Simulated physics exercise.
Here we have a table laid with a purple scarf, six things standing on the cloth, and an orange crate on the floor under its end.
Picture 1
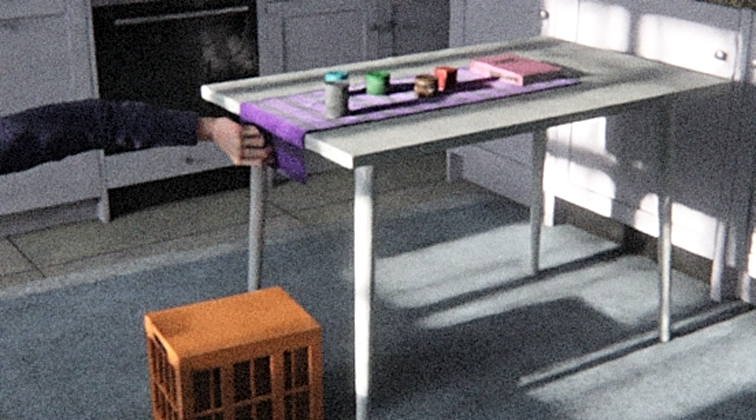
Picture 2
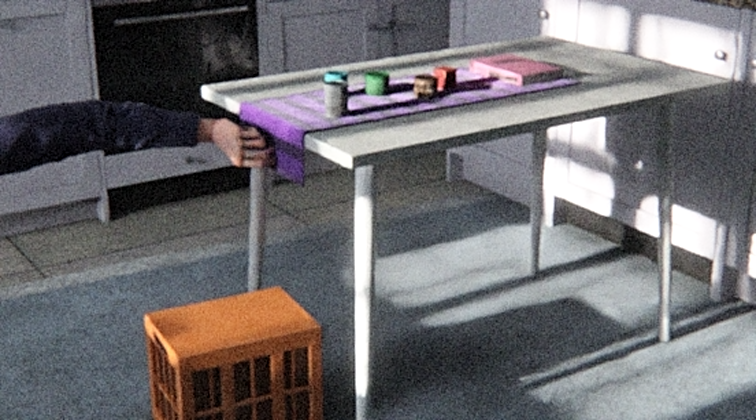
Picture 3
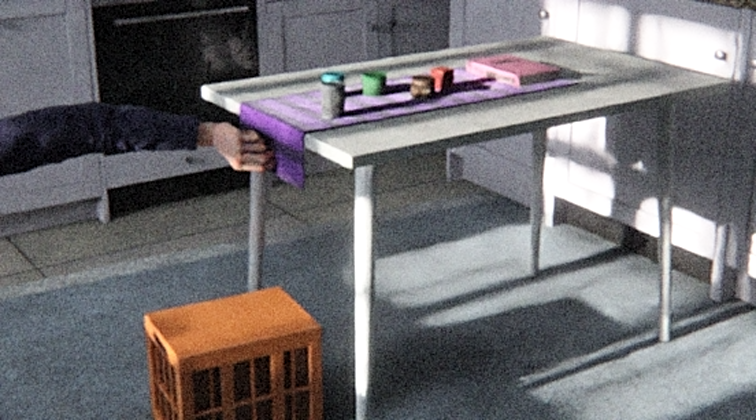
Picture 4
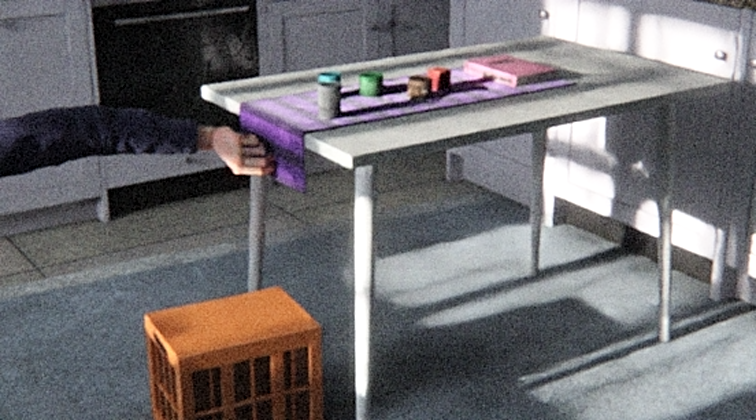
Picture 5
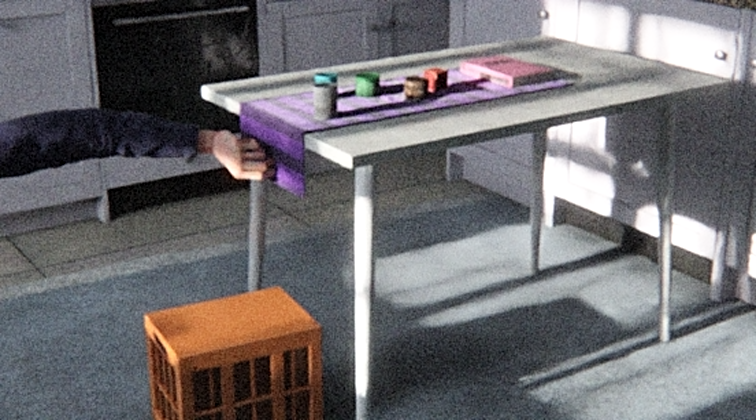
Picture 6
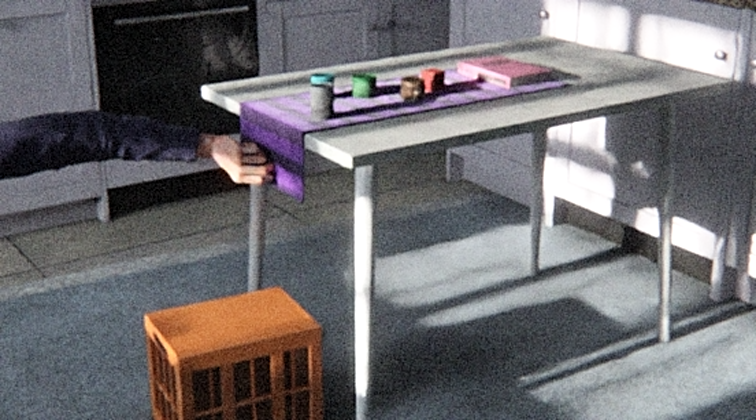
A purple scarf sliding slowly leftward over a table's end as a hand pulls it down, the pots on it shifting along.
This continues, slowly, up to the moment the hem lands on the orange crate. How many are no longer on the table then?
The count of fallen things is three.
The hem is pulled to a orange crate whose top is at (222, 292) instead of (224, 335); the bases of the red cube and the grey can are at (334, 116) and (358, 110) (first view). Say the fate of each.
The red cube tumbles off, the grey can comes down.
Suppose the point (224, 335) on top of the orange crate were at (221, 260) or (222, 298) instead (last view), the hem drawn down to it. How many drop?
Then 1 and 2.
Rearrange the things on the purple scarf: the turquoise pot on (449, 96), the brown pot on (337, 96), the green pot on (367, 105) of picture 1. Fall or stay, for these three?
The turquoise pot does not fall; the brown pot comes down; the green pot is carried off.
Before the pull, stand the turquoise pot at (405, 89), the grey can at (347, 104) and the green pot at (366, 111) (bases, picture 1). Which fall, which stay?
The turquoise pot survives; the grey can is carried off; the green pot comes down.
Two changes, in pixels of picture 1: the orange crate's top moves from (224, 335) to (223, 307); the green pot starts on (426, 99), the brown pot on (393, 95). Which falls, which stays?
The green pot holds on, the brown pot survives.
Soon after, hem near (272, 247); grey can gone.
After that, hem near (272, 297); grey can, turquoise pot and green pot gone.
In the end, hem on the crate; grey can, turquoise pot and green pot gone. It carries off three.
